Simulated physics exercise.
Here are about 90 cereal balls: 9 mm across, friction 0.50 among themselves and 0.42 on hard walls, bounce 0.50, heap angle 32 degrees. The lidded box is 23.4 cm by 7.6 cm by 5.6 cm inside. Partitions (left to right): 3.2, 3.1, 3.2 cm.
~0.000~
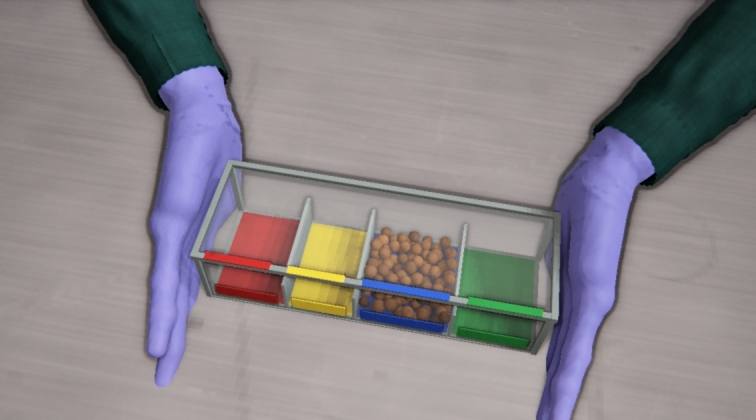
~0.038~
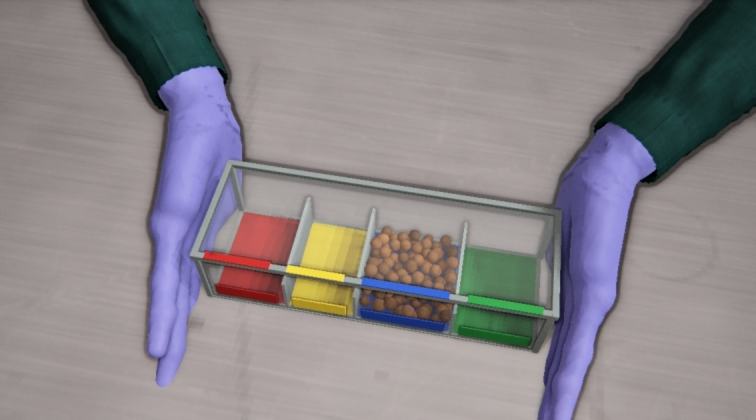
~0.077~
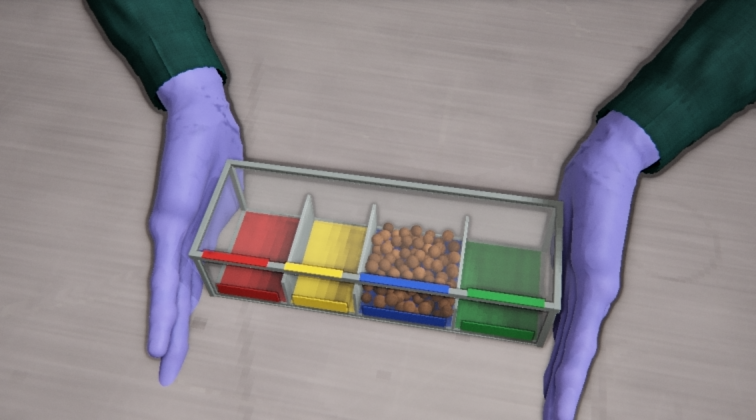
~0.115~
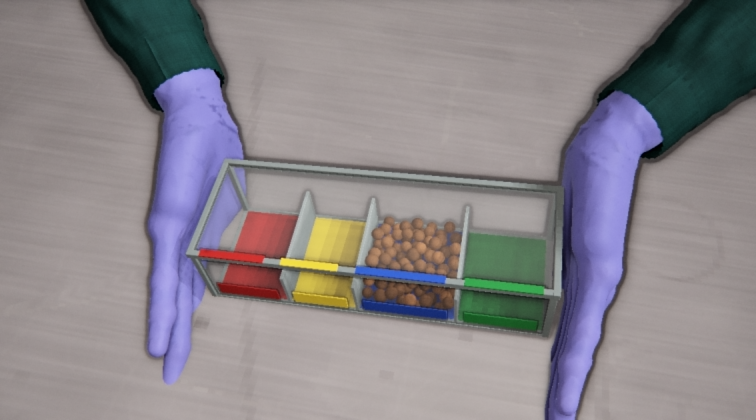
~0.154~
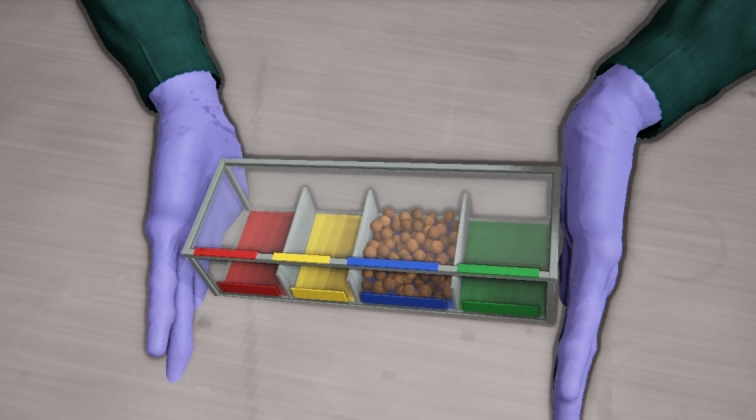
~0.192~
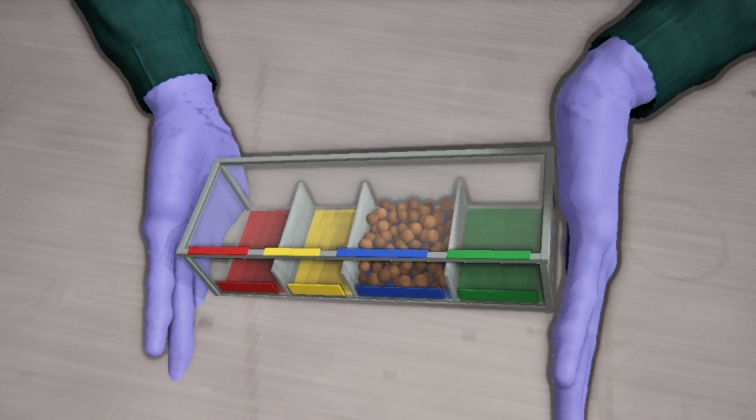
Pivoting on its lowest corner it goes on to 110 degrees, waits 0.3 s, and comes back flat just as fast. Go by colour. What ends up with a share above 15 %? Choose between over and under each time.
Red: Over. Blue: Under. Green: Under. Yellow: Under.
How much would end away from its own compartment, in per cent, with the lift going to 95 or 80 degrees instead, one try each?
Close to 70 in a hundred first, and 35 in a hundred second.
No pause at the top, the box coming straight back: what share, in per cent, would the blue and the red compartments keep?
Result - blue: 0 %, red: 100 %.
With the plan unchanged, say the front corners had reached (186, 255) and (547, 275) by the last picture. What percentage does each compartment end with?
The compartments end with red 95 per cent, blue 0 per cent, green 0 per cent and yellow 5 per cent.
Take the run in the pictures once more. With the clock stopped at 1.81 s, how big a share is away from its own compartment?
Near 100 per cent of it.
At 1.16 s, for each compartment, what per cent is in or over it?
In per cent: Red 70, blue 5, green 0, yellow 25.
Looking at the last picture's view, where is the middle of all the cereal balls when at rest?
Roughly pixel (255, 243).
After 1.16 s, tilt 110 degrees; red 70 %, blue 5 %, yellow 25 %.
Then, at 1.81 s, tilt 58 degrees; red 100 %.
Then, at 2.49 s, tilt 0 degrees; red 100 %.
By 3.0 s all is still; red 100 %, blue 0 %, green 0 %, yellow 0 %.
